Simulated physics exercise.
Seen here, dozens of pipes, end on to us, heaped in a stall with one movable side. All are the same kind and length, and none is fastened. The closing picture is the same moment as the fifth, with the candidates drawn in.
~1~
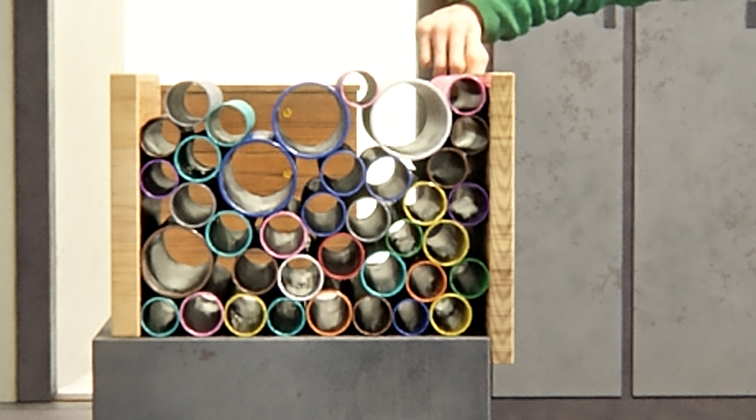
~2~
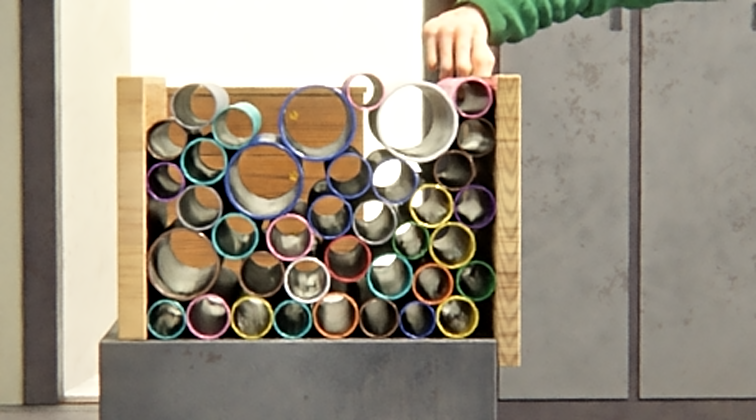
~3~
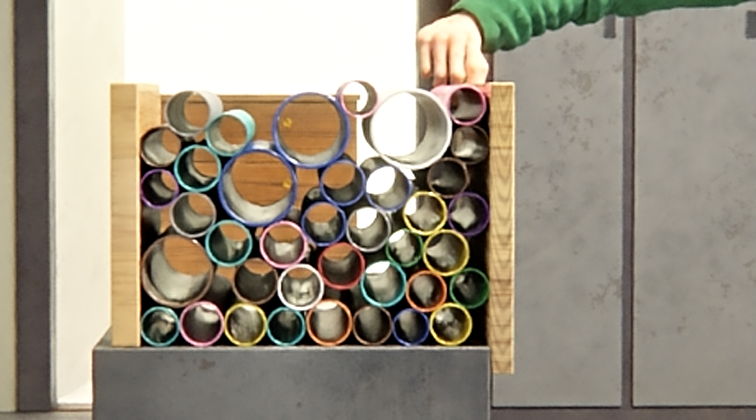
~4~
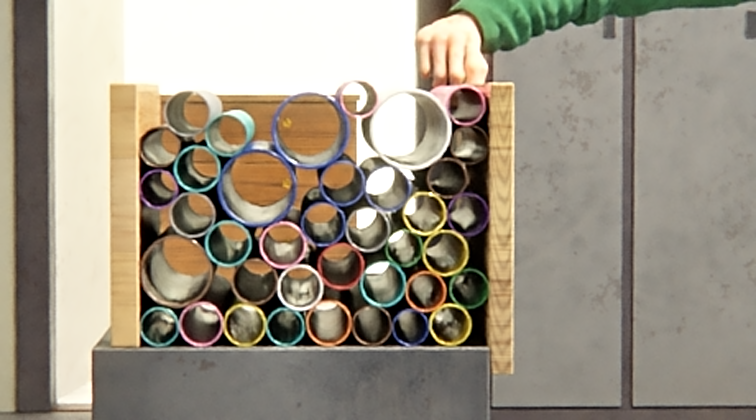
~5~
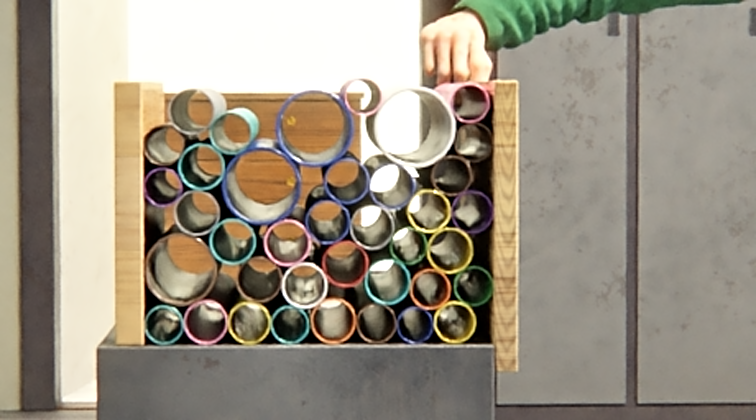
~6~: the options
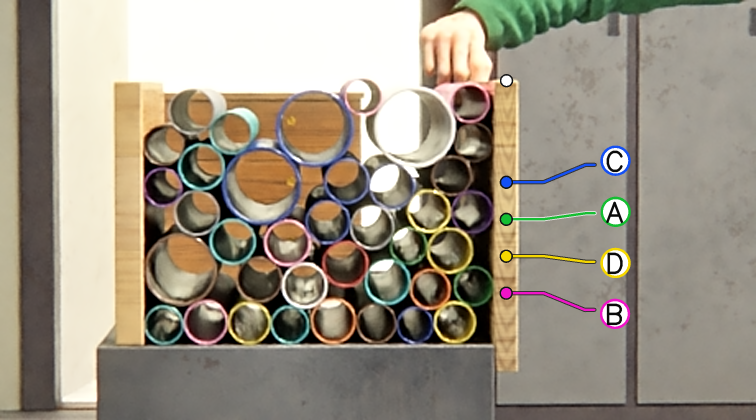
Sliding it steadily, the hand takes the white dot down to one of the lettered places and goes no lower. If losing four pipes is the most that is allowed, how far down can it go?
A is the limit.
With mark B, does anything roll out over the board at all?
At B: Yes.
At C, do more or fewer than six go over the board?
It loses fewer than six.
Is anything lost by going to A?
Yes, at A.
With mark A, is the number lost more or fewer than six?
It loses fewer than six.
On the marked copy, A at (506, 220); B at (506, 293); C at (506, 182); D at (506, 256); the white dot at (506, 80).
With A. Early on, top of the board (494, 147).
Further on, top of the board (494, 219).
At the end, top of the board (494, 219), two out over the board.
As for the rest, B more than four out over the board; C none out over the board; D five out over the board.
